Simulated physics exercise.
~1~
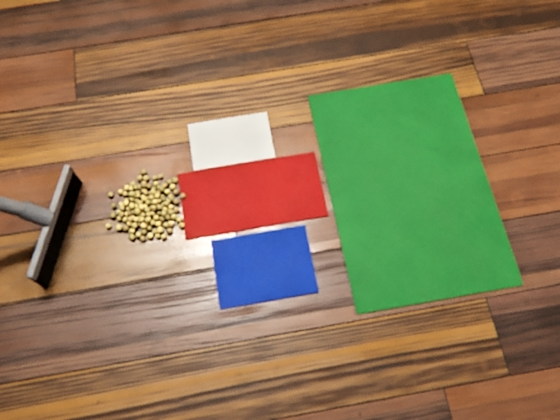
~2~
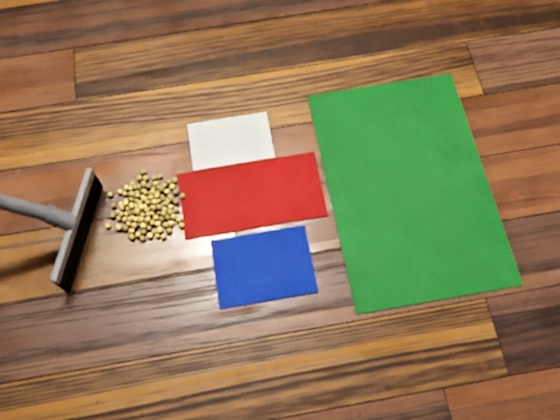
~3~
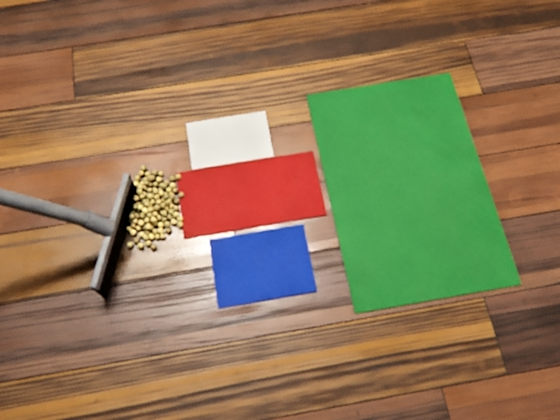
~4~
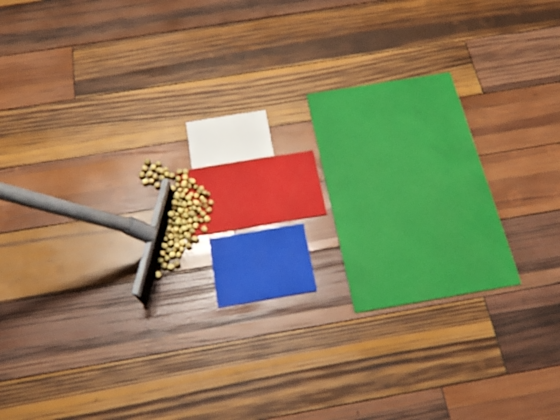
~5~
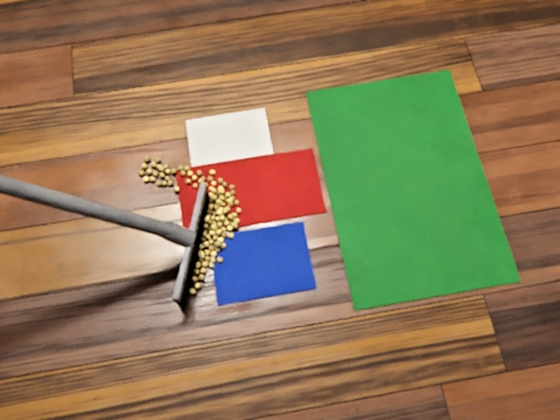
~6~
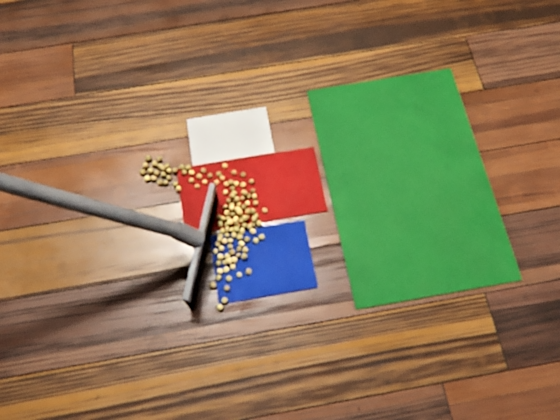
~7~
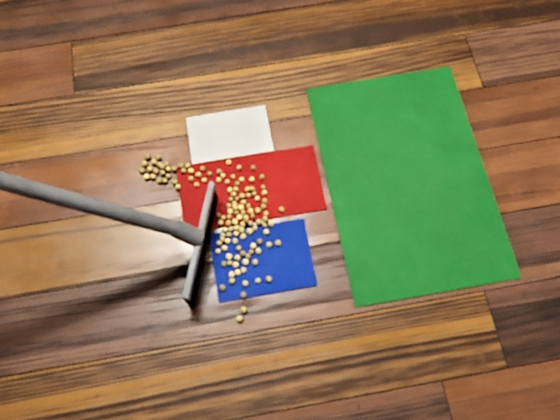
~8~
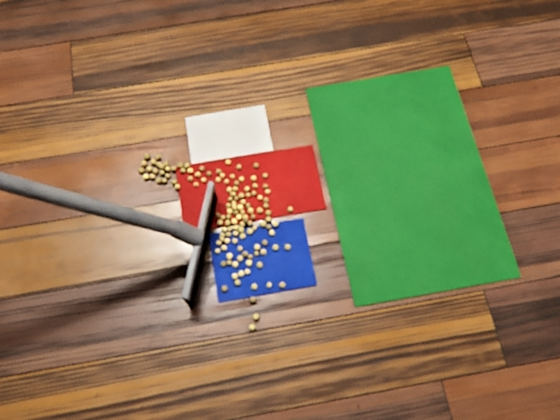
On a wooden floor laid with white, red, blue and green sheets, a squeegee moves right into a pile of soya beans, pushing most of them onto the red and blue sheets, then stops as the beans spread, a few rolling past the blue sheet and some left behind at the left.
